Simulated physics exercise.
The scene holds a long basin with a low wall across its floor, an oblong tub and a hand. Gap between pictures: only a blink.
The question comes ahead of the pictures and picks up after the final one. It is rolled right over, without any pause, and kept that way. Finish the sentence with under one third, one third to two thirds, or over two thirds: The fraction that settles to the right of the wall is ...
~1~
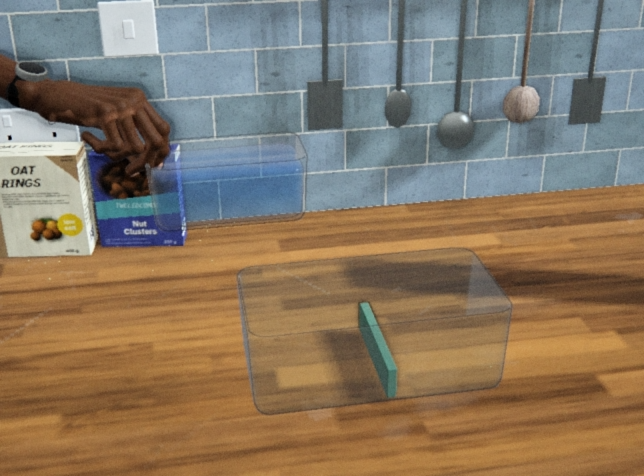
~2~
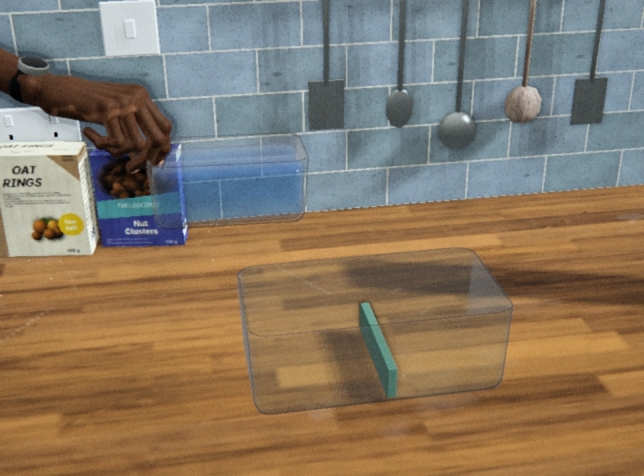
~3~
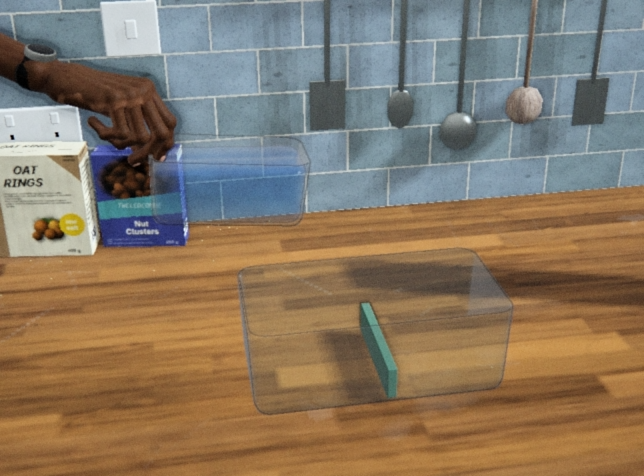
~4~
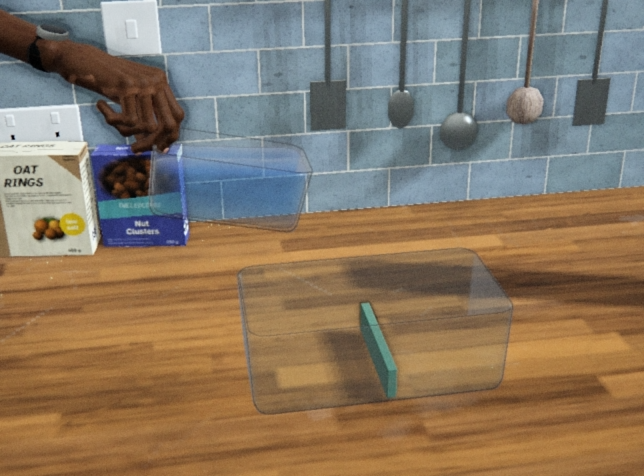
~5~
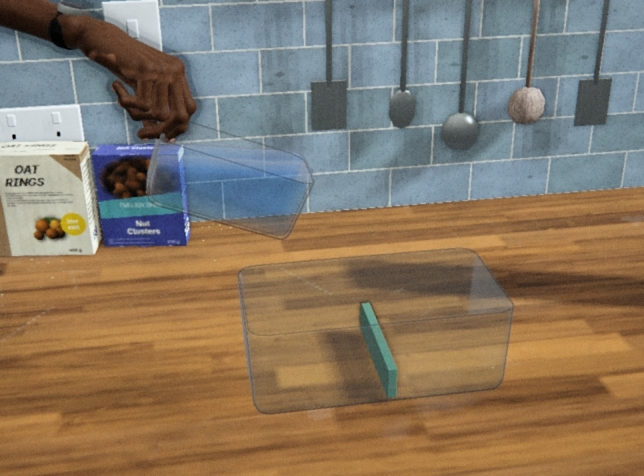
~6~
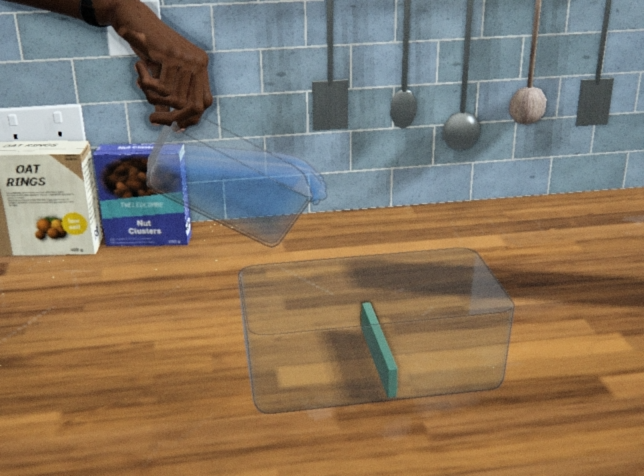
The fraction that settles to the right of the wall is under one third.
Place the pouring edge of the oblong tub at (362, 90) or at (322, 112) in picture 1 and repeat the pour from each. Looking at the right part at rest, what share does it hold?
In order: Close to 65 and 50 percent.
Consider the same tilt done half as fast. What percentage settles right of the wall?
It comes to near 45 per cent.
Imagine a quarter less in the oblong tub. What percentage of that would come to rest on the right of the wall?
The share comes to some 5 parts in a hundred.
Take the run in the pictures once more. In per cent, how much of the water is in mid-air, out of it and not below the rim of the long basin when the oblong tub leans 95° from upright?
Some 40 per cent.
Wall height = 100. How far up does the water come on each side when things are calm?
About 60 on the left and about 20 on the right.
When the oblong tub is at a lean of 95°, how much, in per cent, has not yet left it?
About 15 %.
A moment on, the tilt is 95° and 13 per cent is still to pour, 33 is left of the wall and 15 right of it.
Next, the tilt is 109° and 1 per cent is still to pour, 71 is left of the wall and 20 right of it.
Then the tilt is 109° and 0 per cent is still to pour, 73 is left of the wall and 22 right of it.
Later the tilt is 109° and 0 per cent is still to pour, 73 is left of the wall and 23 right of it.
At rest 73 per cent lies left of the wall, 23 right of it and 4 outside.
